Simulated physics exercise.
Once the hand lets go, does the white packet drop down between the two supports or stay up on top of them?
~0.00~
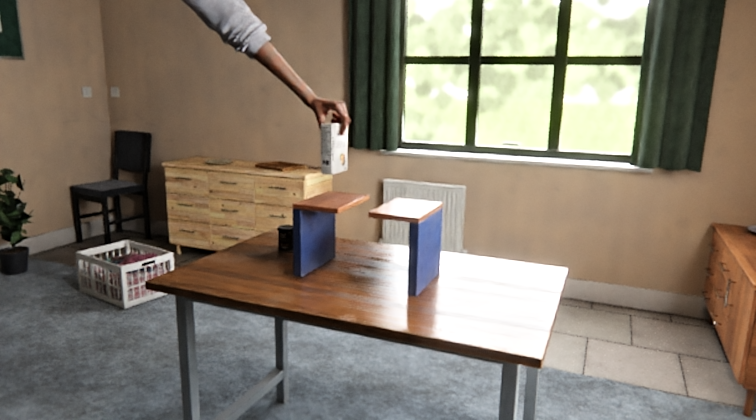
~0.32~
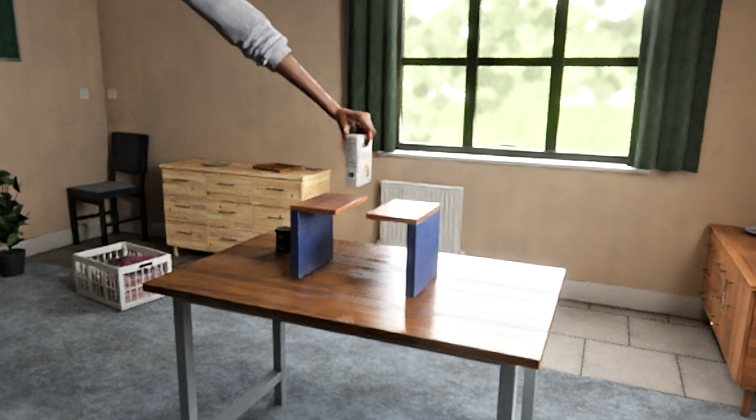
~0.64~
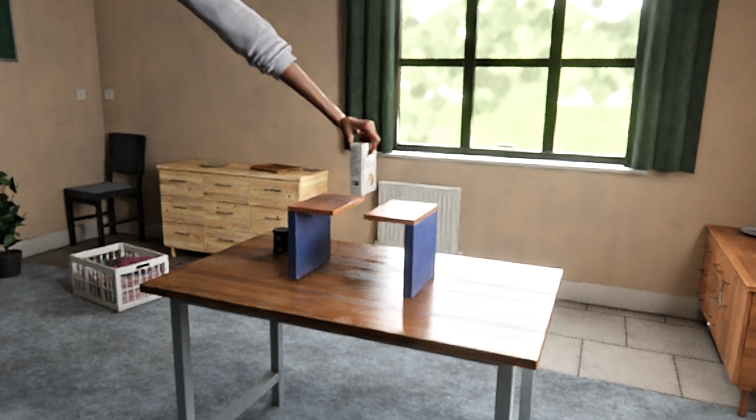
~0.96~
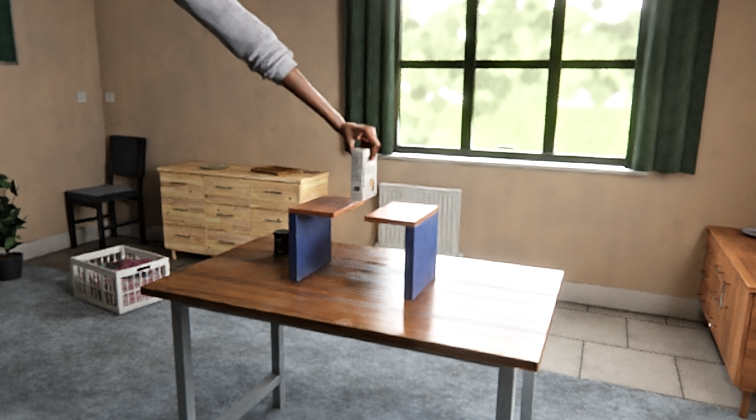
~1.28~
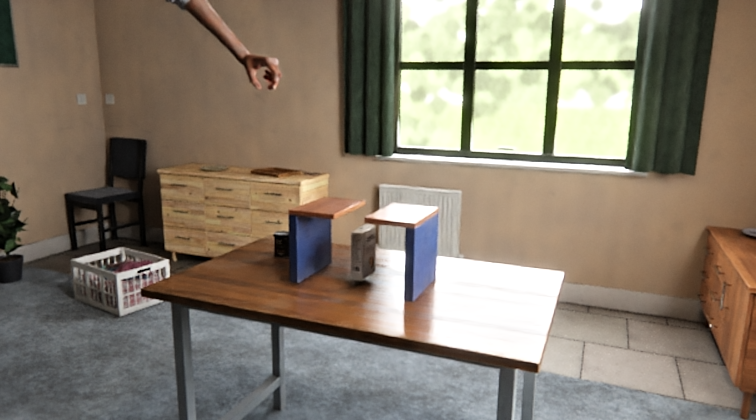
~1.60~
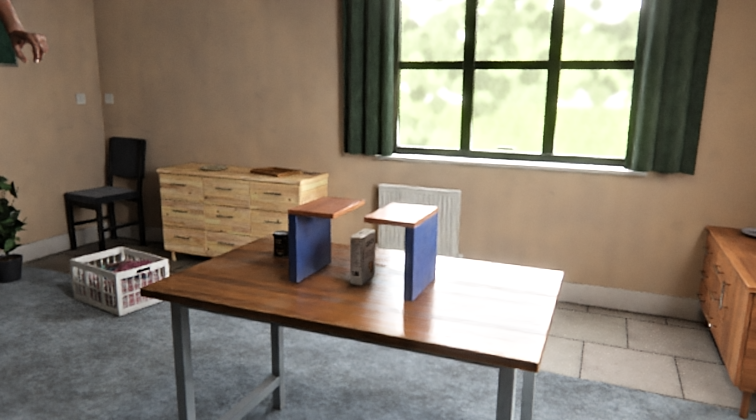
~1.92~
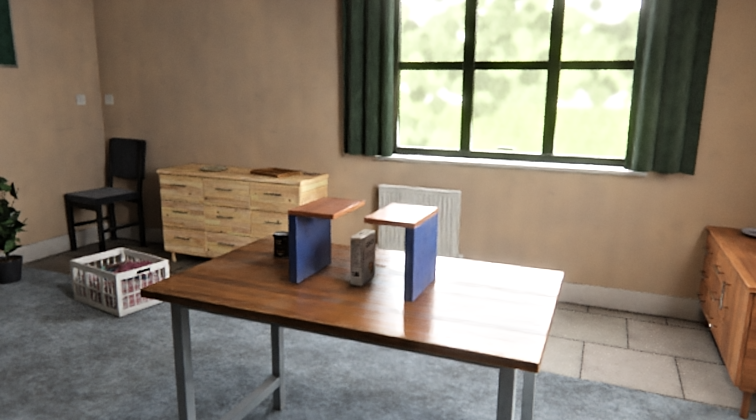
It drops through the gap between the supports and ends up standing upright on the table.
